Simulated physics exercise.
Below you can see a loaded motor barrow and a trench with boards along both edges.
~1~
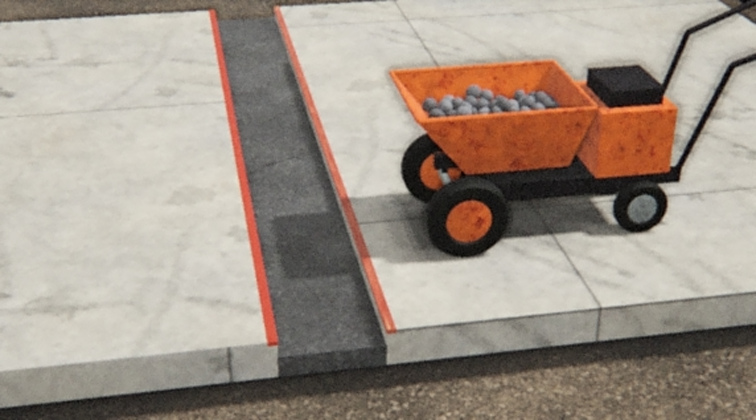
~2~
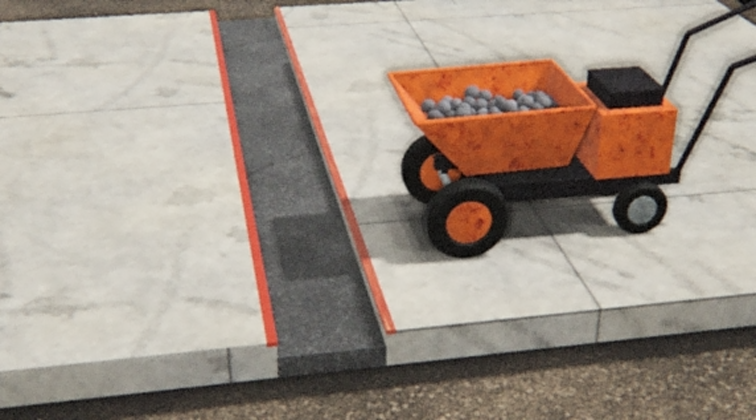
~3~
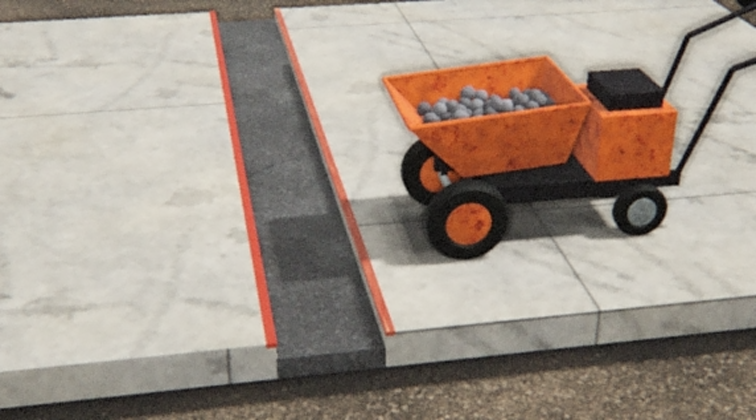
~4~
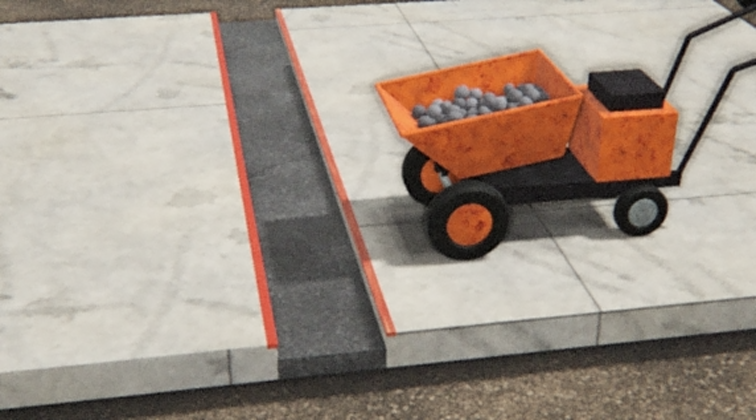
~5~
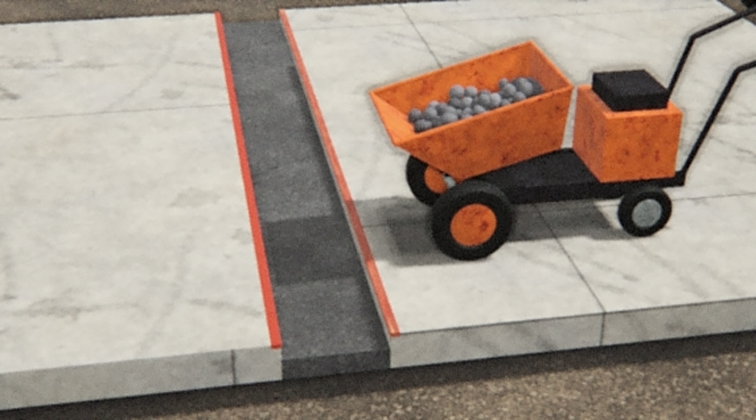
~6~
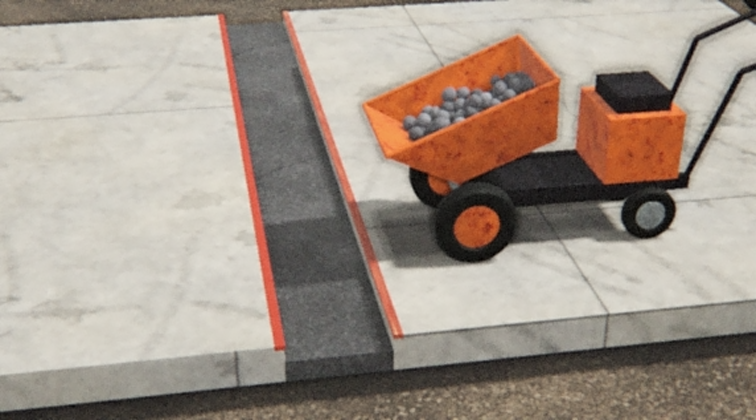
An orange motor barrow with a black engine cover and dark handles stands on pale, marble-like slabs at the right, seen from above at an angle. Its skip holds grey, round cobbles, and to its left a shallow dark trench edged with thin red boards separates the slabs. The skip, level at first, tilts slowly forward to the left, its rear rising clearly, while the wheels stay put and the view shifts very slightly.
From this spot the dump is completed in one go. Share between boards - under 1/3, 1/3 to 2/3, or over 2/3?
Over 2/3.
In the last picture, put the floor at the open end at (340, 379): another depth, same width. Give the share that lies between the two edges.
100 %, roughly.
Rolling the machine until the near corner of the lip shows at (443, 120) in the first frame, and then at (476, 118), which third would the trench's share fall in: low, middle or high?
Place one, over two thirds; place two, one to two thirds.
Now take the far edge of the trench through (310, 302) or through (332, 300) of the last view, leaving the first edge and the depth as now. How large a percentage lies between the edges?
Roughly 50 percent first and 30 percent second.
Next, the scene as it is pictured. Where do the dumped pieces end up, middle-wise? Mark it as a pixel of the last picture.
Close to (307, 250) in the last picture.
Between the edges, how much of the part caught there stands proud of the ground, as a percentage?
Around 35 per cent.
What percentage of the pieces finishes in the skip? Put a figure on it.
Close to 10 percent.
Soon after the last picture, skip tipped steeply; all in the skip.
A little later, skip tipped right over; most in the skip; about a quarter in or heaped over the trench.
Later still, skip tipped right over; about a quarter in the skip; most in or heaped over the trench; a small part beyond it.
At rest, skip tipped right over; a small part in the skip; most in or heaped over the trench; a small part beyond it.
